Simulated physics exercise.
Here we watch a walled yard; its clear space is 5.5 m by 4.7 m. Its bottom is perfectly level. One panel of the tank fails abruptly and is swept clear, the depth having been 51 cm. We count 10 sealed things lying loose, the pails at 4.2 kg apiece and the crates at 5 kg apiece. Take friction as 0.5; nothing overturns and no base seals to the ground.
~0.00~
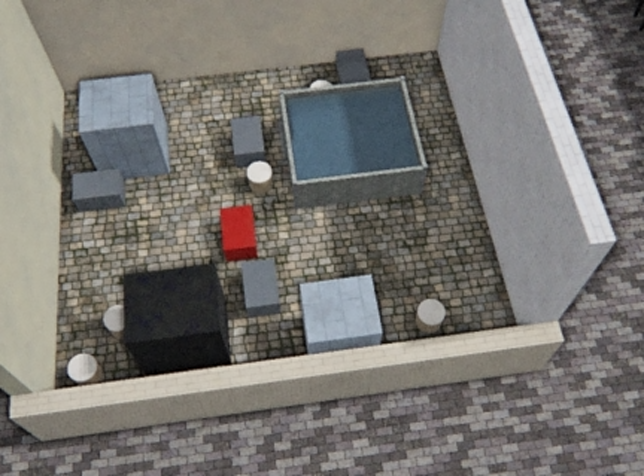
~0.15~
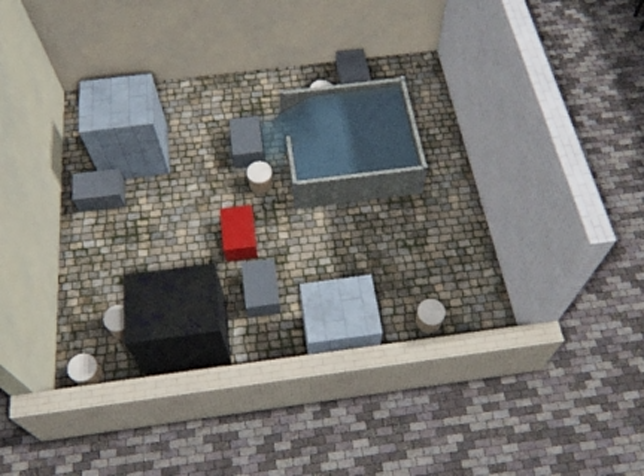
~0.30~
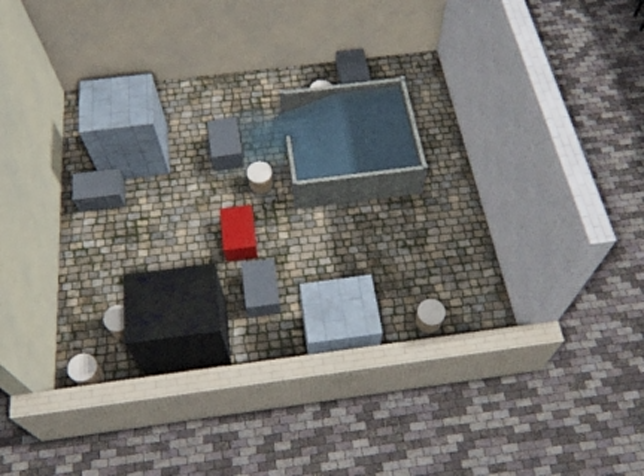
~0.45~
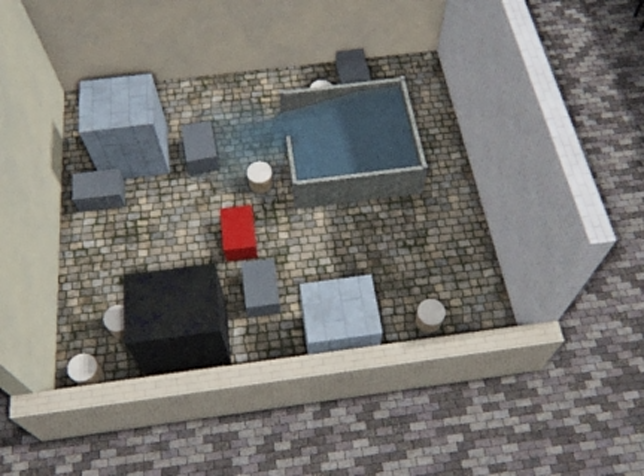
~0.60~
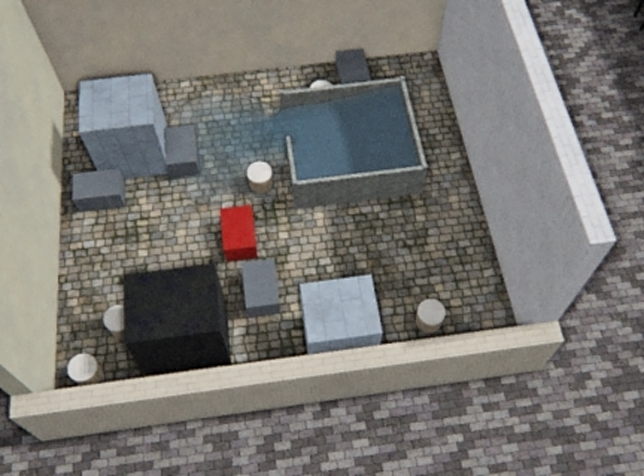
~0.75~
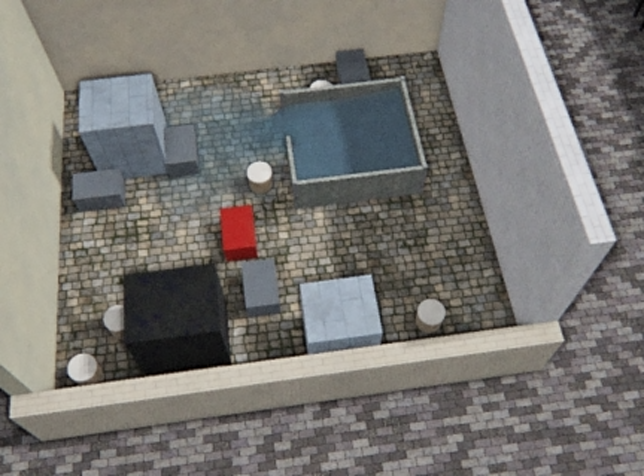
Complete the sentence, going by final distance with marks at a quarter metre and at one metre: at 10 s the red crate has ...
At 10 s the red crate has moved between a quarter metre and one metre.
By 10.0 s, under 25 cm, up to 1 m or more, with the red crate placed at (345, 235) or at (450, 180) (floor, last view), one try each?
Results, in order: Borne far off, then essentially stationary.
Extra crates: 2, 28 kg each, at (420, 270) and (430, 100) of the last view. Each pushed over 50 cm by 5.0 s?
One by one: Within it, then within it.
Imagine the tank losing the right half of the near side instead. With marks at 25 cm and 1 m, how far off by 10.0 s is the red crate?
So, for the red crate: It is carried a long way.
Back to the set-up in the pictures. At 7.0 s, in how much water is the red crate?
Close to 3 centimetres.
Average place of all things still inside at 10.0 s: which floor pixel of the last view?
Close to pixel (304, 244).
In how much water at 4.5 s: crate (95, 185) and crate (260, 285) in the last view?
Roughly 9 and 1 cm.
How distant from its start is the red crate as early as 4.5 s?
I'd guess some 0 cm by then.
After 2.0 s the red crate is near (238, 227), 0.0 m from its start, aground; 1 afloat.
After 4.5 s the red crate is near (238, 227), 0.0 m from its start, aground; 4 afloat.
After 7.0 s the red crate is near (253, 214), 0.3 m from its start, aground; 5 afloat.
After 10.0 s the red crate is near (282, 205), 0.6 m from its start, afloat; 6 afloat.
